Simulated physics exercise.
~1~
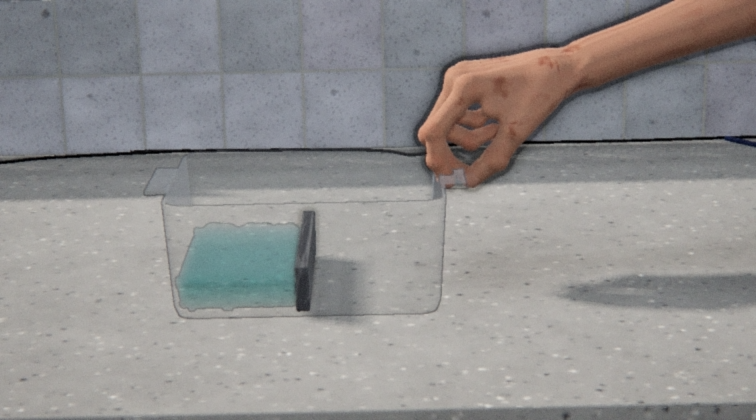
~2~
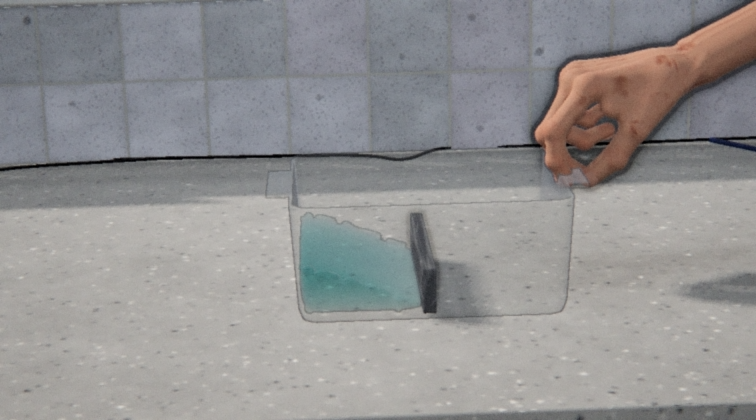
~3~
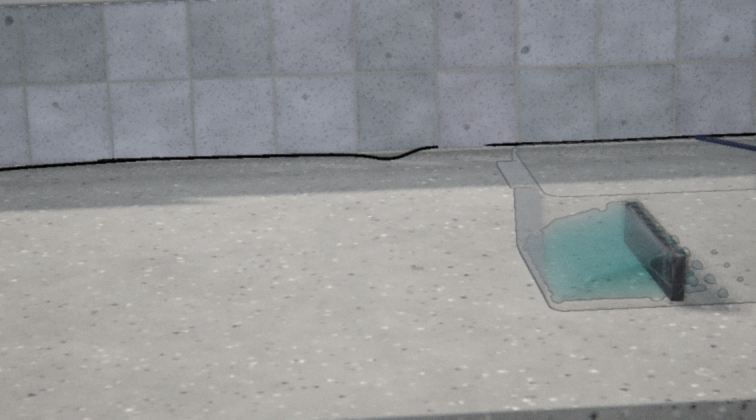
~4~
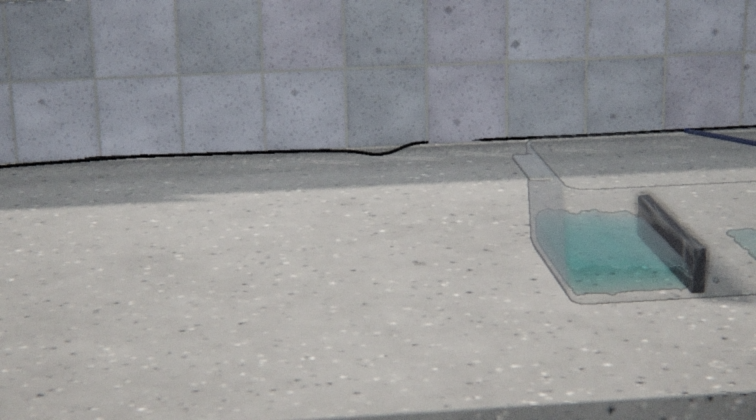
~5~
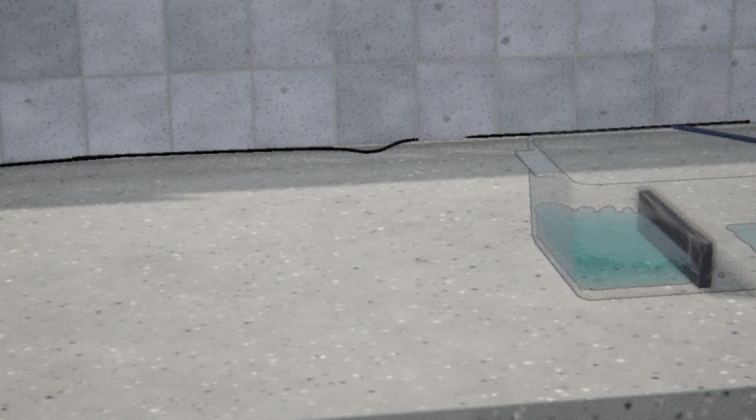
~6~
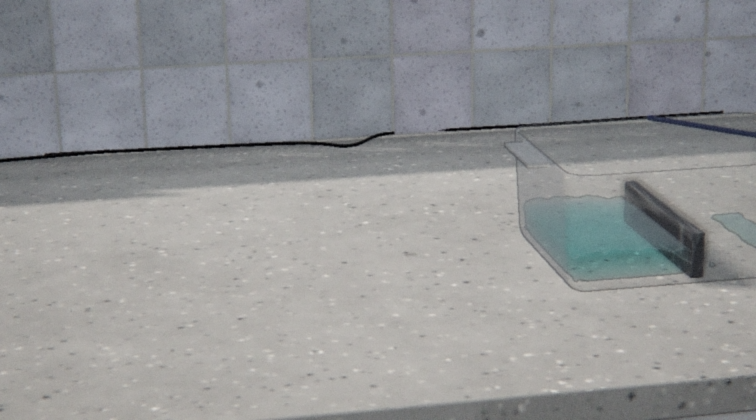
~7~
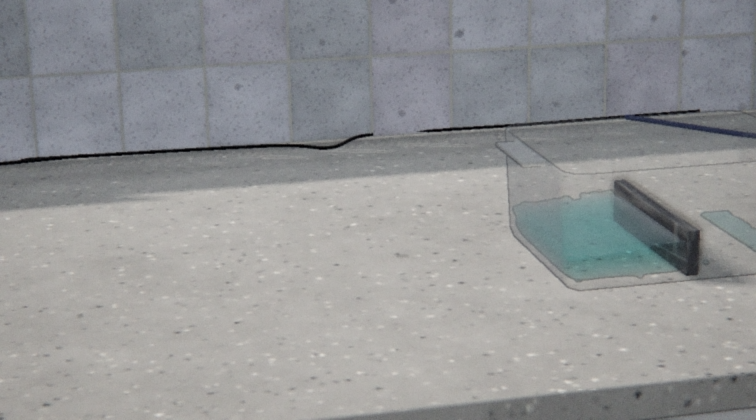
In this clip, a hand pulls a transparent oblong tub of blue-green water to the right across a speckled worktop, and the water tilts up at the left, then some crosses the dark low divider, leaving a small amount on the right side and most on the left.
